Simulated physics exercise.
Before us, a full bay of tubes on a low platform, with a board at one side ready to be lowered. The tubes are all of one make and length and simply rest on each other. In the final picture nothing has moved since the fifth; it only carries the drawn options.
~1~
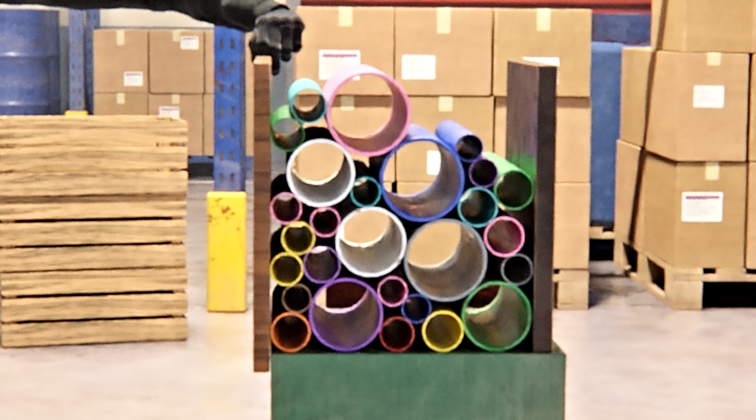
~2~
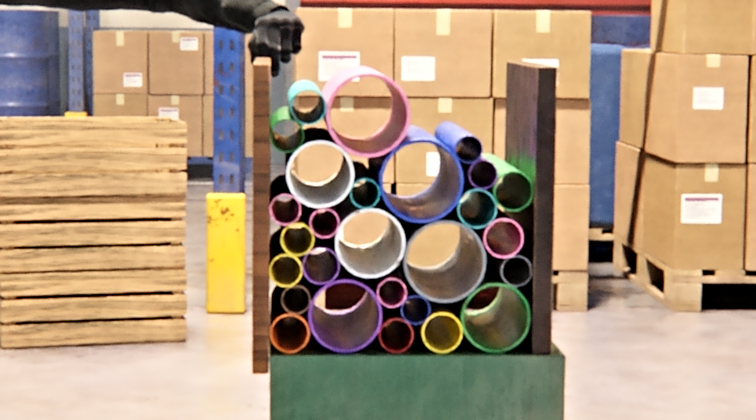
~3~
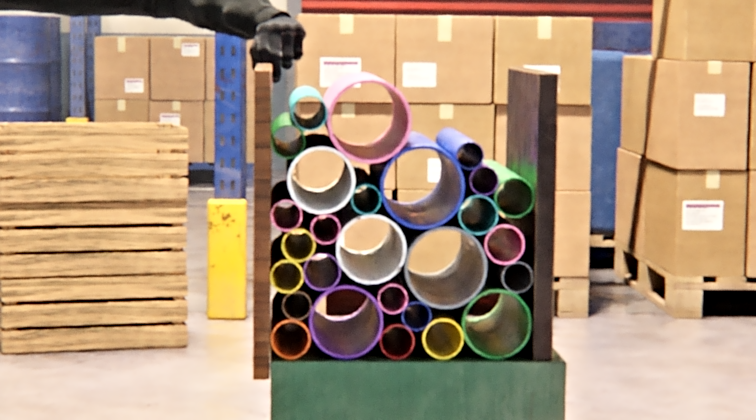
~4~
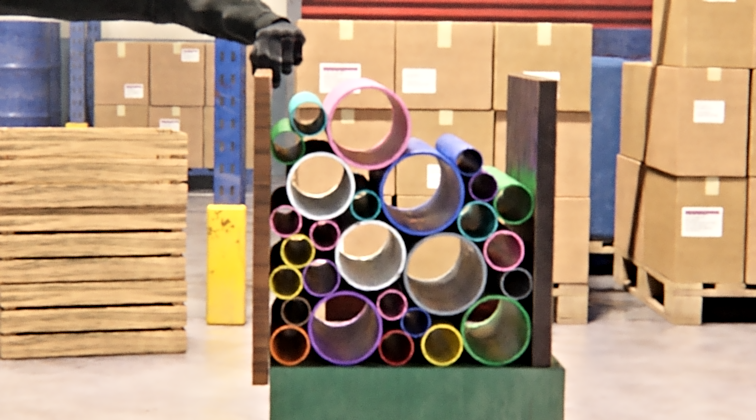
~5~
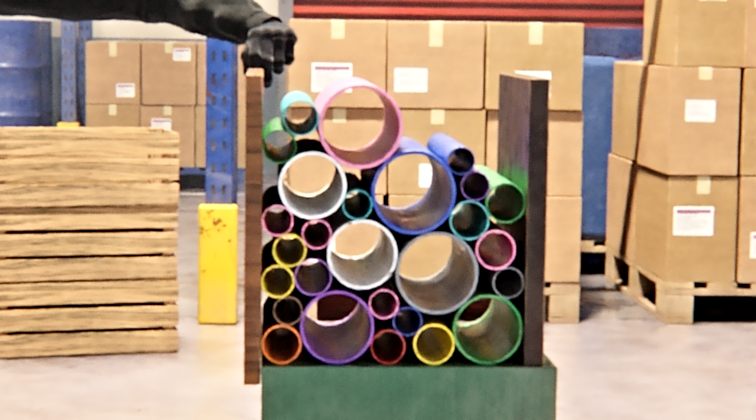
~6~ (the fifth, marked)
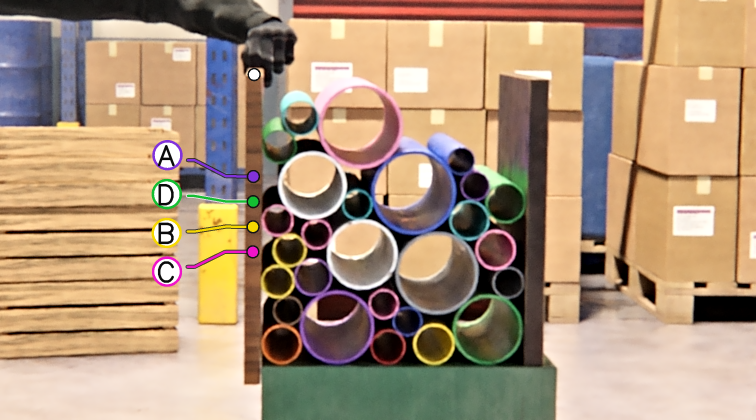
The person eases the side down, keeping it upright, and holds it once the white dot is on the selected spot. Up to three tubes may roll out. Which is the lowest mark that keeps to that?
Stop at B.
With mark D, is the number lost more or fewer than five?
At D, fewer than five.
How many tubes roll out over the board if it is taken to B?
It comes to two.
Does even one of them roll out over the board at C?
Yes, at C.
On the marked copy, A at (254, 176); B at (253, 227); C at (253, 252); D at (253, 202); the white dot at (254, 74).
With B. Early on, top of the board (262, 142).
Further on, top of the board (262, 219).
At the end, top of the board (262, 226), two out over the board.
As for the rest, A none out over the board; C more than three out over the board; D one out over the board.
